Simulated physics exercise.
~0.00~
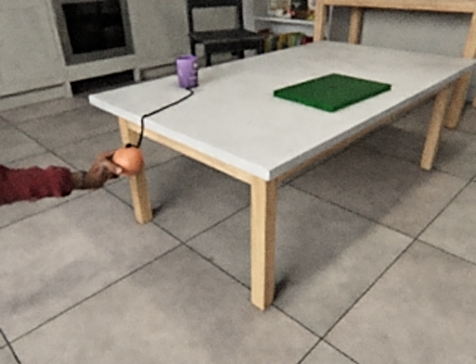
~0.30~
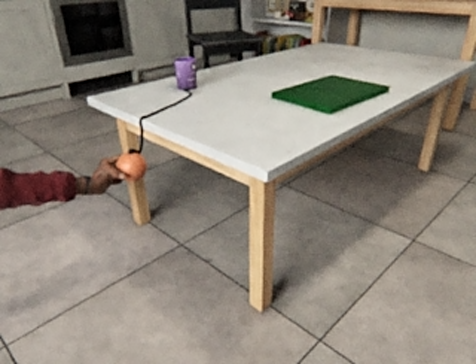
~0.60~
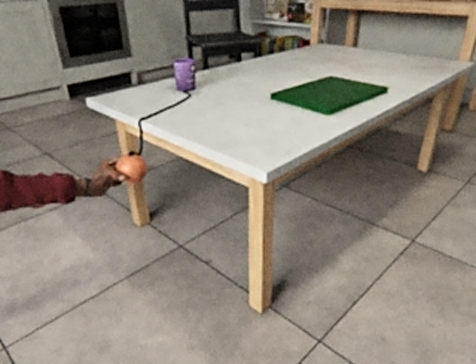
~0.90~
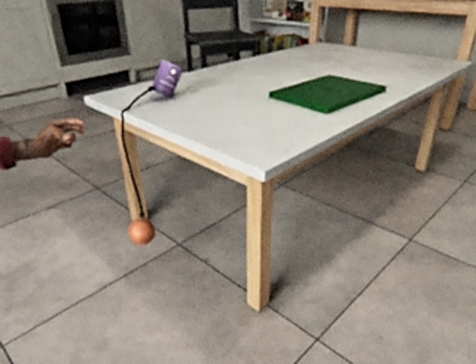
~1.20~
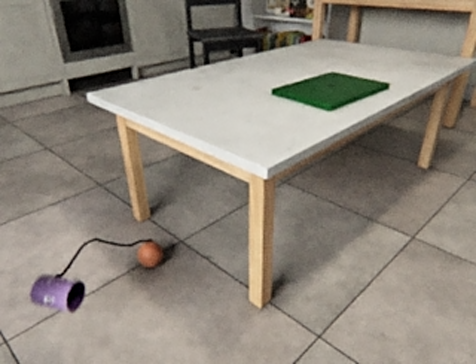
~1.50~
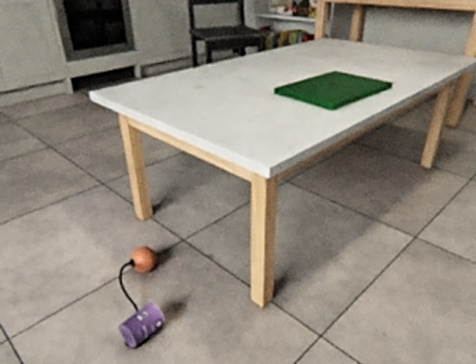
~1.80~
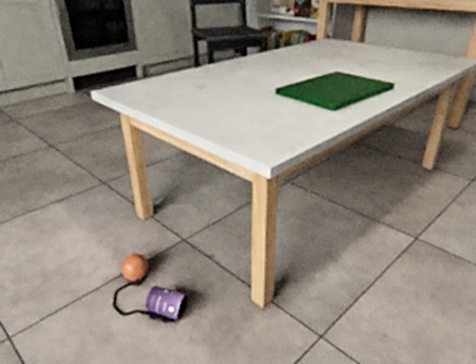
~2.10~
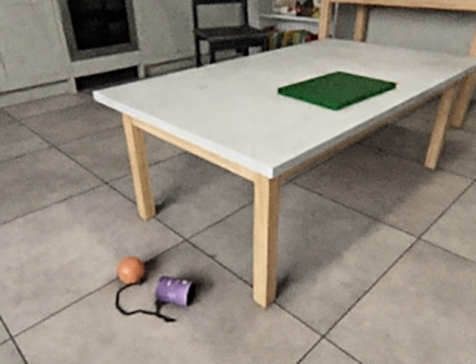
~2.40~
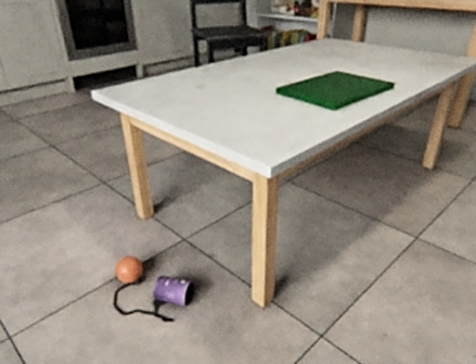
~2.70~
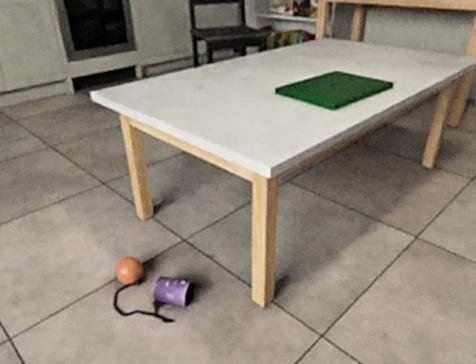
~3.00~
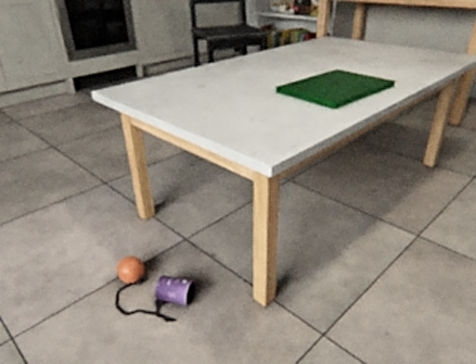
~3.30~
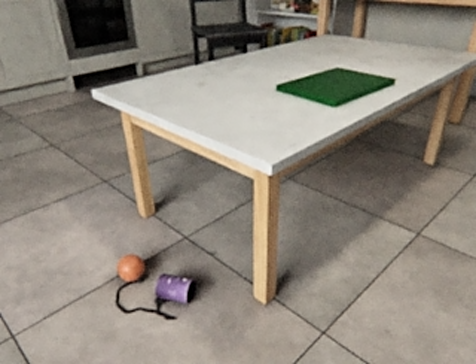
At a low table, a hand drops an orange, dragging a corded purple cup to the floor.
